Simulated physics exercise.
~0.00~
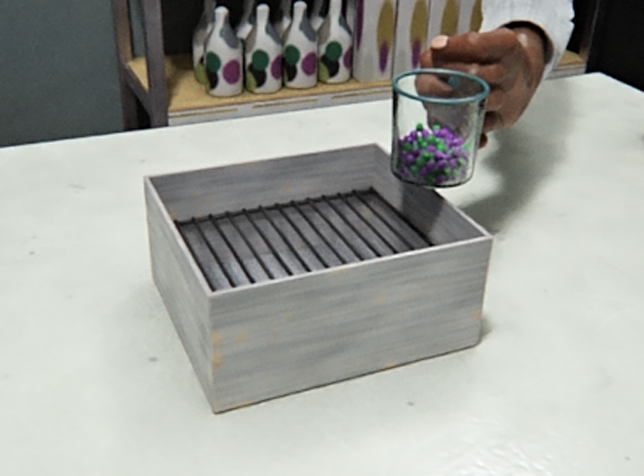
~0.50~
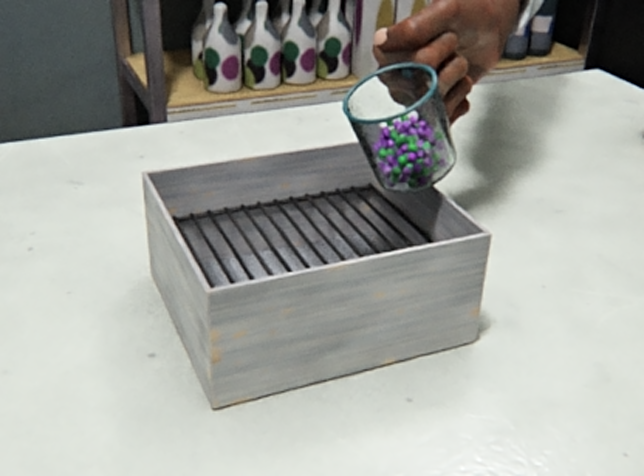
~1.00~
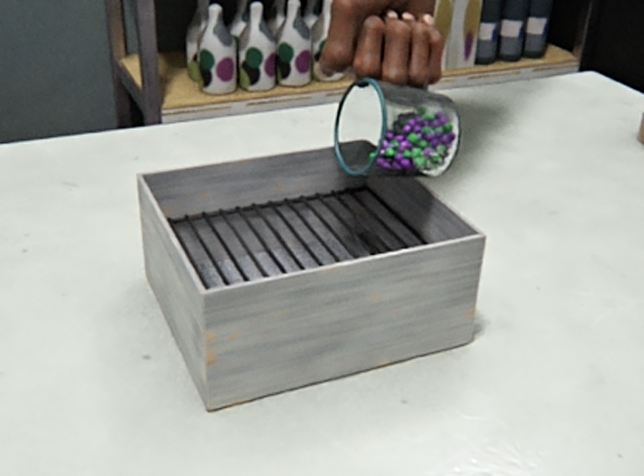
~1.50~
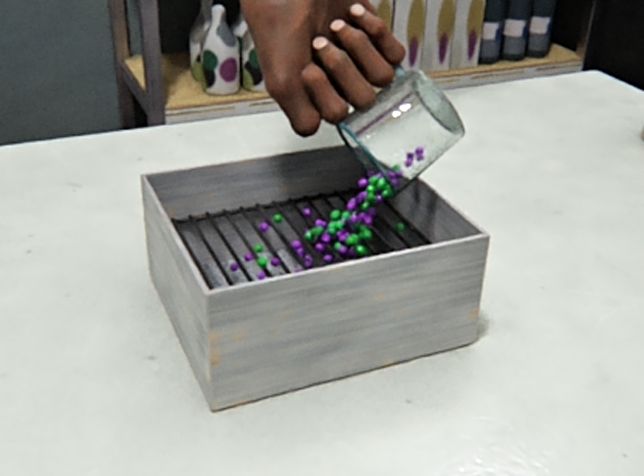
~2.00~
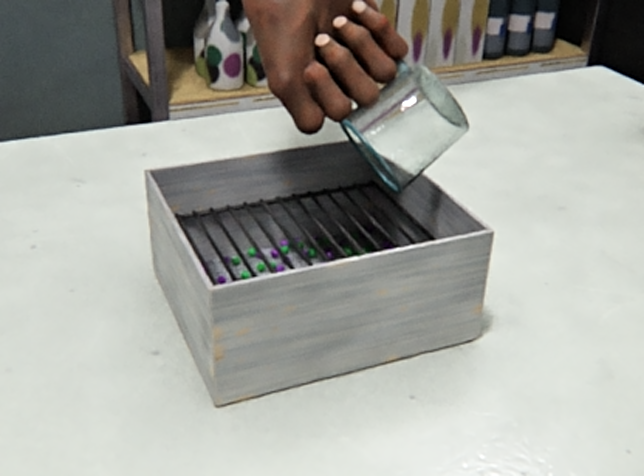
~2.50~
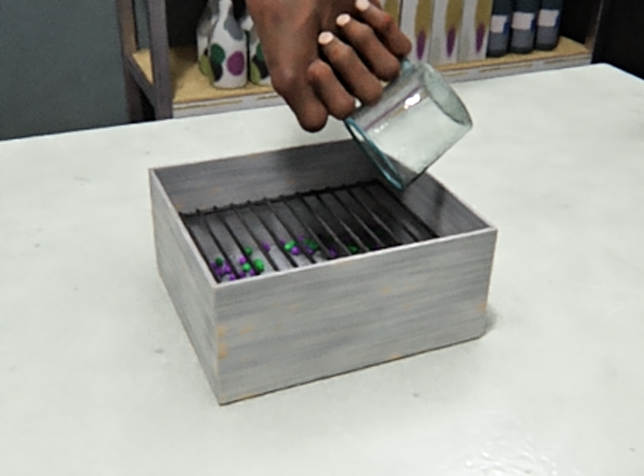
On a pale tabletop seen from slightly above by a gently swaying camera, a grey wooden box with dark wires across its inside sits before a shelf of spotted bottles. At the upper right, a hand holds a clear glass cup of small purple and green pieces. The hand moves the cup left over the box and tilts it onto its side, then turns it farther over. The pieces pour out in a mixed stream and scatter across the wires. They drop through, and both colours end up beneath the rack, while the hand keeps the empty cup tipped above.
